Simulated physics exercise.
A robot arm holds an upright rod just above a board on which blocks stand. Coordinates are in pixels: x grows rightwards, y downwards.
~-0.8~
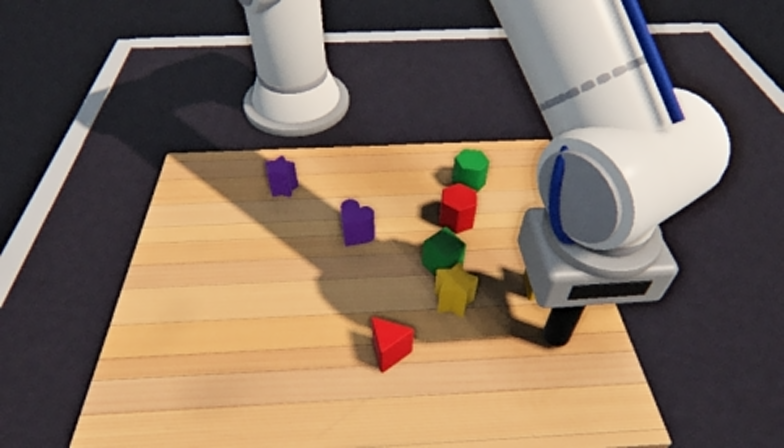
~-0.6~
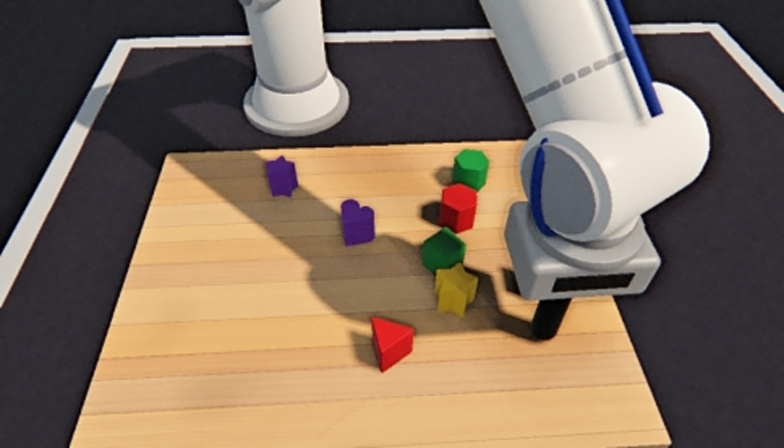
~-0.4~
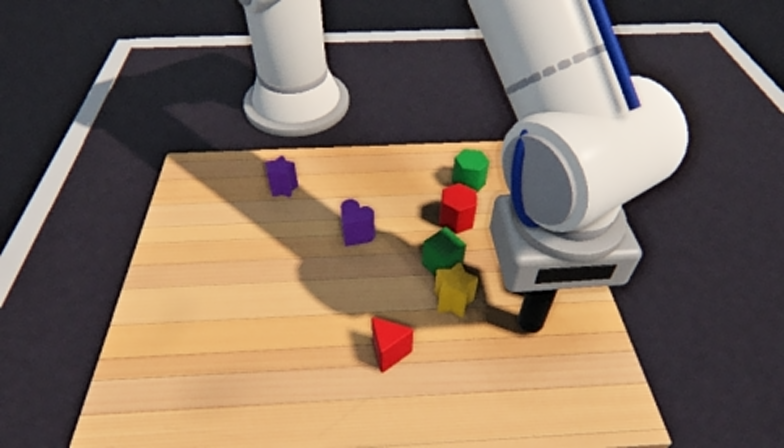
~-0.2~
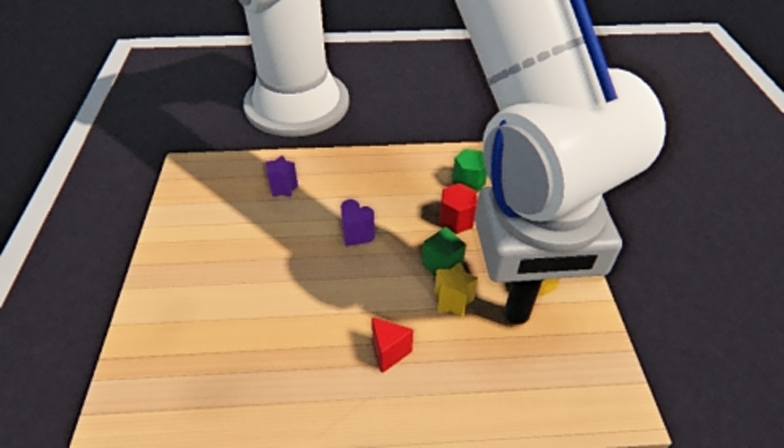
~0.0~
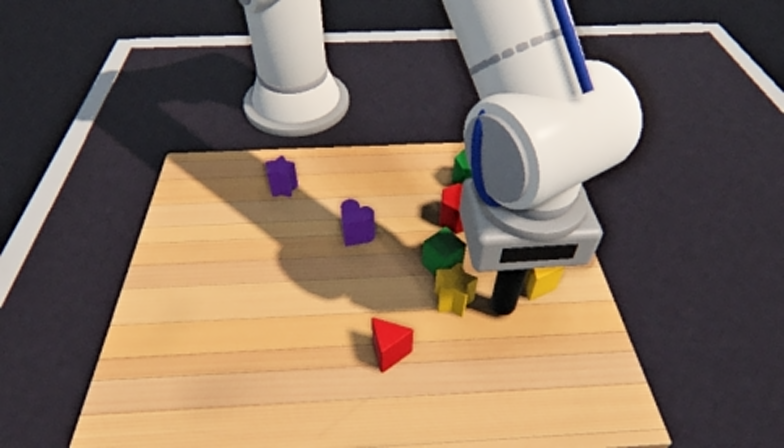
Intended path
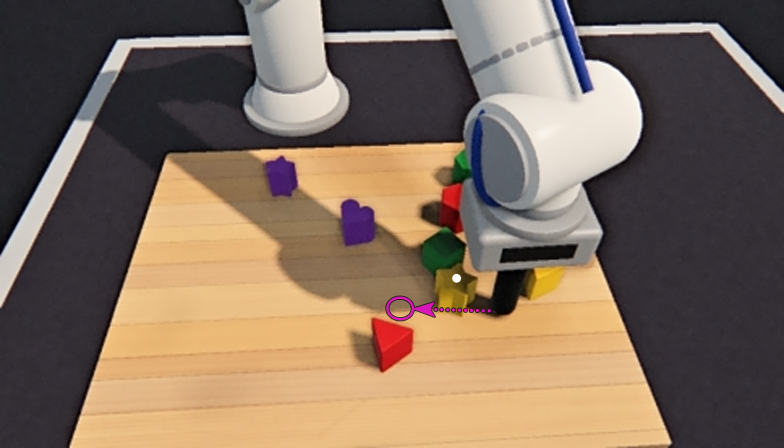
A pale wooden board lies on a dark floor marked with white lines, seen from above at an angle by a still camera. Purple blocks sit toward the left, a red triangular one near the front, and green, red and yellow ones right of centre, beneath a white robot arm. The arm steadily carries its black rod left and slightly away, uncovering another yellow block, while the blocks stay still.
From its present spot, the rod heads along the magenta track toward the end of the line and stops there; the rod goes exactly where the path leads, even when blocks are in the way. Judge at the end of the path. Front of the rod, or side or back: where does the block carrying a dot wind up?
When the path ends, it will lie beside or behind the rod.
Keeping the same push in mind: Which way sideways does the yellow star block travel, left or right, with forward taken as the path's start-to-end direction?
Facing the way the path runs, start to end, you'll find the yellow star block has shifted right.
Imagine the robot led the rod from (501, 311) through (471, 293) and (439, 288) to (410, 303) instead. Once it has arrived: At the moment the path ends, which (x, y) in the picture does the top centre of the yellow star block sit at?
The centre of its top face lies at (397, 300).
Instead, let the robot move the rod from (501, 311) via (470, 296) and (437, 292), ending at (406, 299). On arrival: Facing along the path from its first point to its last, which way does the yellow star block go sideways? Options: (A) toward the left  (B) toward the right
I'll go with A - toward the left.
The drawn path runs from (501, 311) directly to (400, 308); the dot is on the yellow star block.
On the path given first. One third of the way, rod (468, 305); yellow star block (447, 276).
Two thirds of the way, rod (434, 304); green square (442, 239), turned 15° clockwise; yellow star block (421, 266), turned 35° clockwise.
At the end, rod (400, 303); green square (442, 239), turned 20° clockwise; yellow star block (413, 263), turned 70° clockwise; yellow three-sided block not moved.
